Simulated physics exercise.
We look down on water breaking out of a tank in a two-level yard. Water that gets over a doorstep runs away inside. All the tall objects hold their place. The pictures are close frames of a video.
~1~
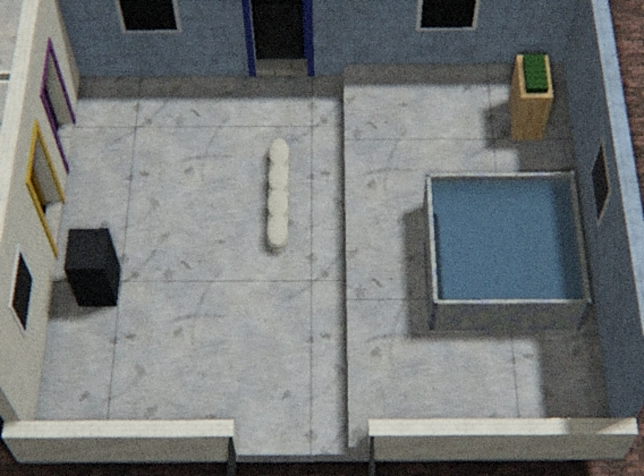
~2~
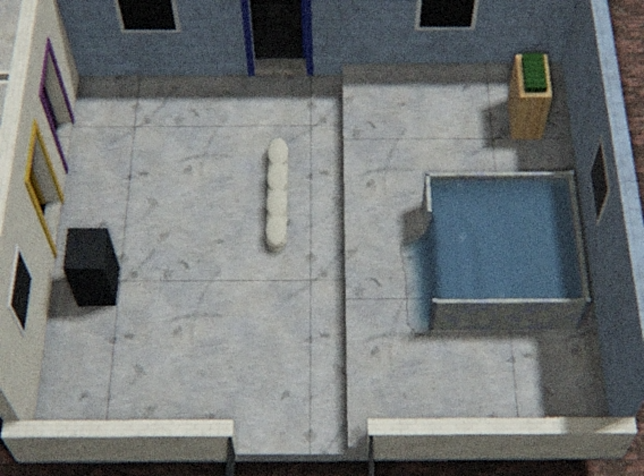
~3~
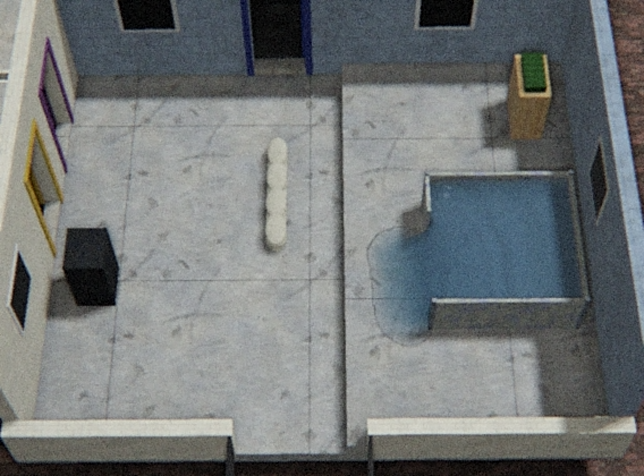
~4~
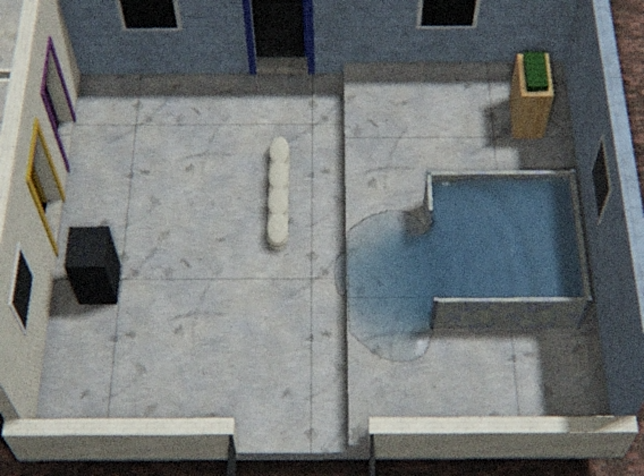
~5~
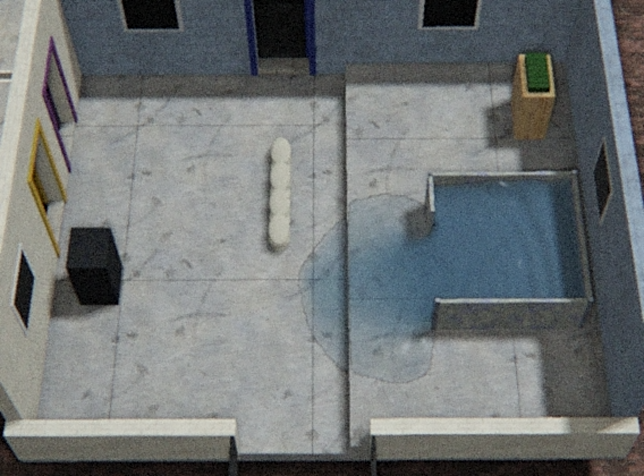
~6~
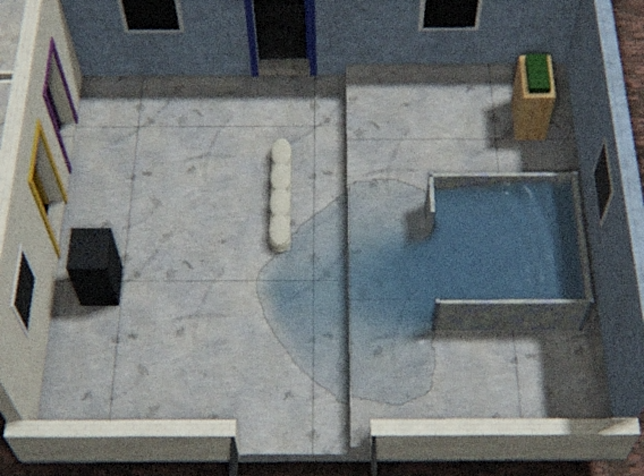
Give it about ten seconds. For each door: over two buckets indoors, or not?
One by one: The blue door stays under that; the yellow door takes more than that; the purple door takes more than that.
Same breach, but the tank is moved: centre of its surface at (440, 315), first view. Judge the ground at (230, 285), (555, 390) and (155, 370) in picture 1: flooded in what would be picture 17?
One after the other: Covered, no water, under water.
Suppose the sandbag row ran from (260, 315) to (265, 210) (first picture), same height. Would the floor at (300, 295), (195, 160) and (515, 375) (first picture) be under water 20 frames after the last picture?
In that order: Flooded, awash, free of water.
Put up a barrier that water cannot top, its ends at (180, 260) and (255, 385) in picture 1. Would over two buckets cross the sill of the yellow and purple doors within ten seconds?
The yellow one lets less in; the purple one lets more in.
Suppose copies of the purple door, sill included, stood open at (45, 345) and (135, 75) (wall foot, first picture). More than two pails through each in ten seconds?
In that order: Goes over, takes more.
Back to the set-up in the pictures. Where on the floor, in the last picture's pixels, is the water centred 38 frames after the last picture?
Roughly at (255, 257).
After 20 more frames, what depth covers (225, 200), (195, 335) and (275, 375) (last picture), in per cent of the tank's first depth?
In turn 0, 4 and 4 in a hundred.
A moment on, water covers 35 % of the floor; the blue door not reached, the yellow door not reached, the purple door not reached.
Next, water covers 45 % of the floor; the blue door wet at the sill, nothing in, the yellow door under two buckets in, the purple door not reached.
Then, water covers 55 % of the floor; the blue door wet at the sill, nothing in, the yellow door over two buckets in, the purple door wet at the sill, nothing in.
Later, water covers 60 % of the floor; the blue door under two buckets in, the yellow door over two buckets in, the purple door under two buckets in.
In the end, water covers 65 % of the floor; the blue door under two buckets in, the yellow door over two buckets in, the purple door far over two buckets in.
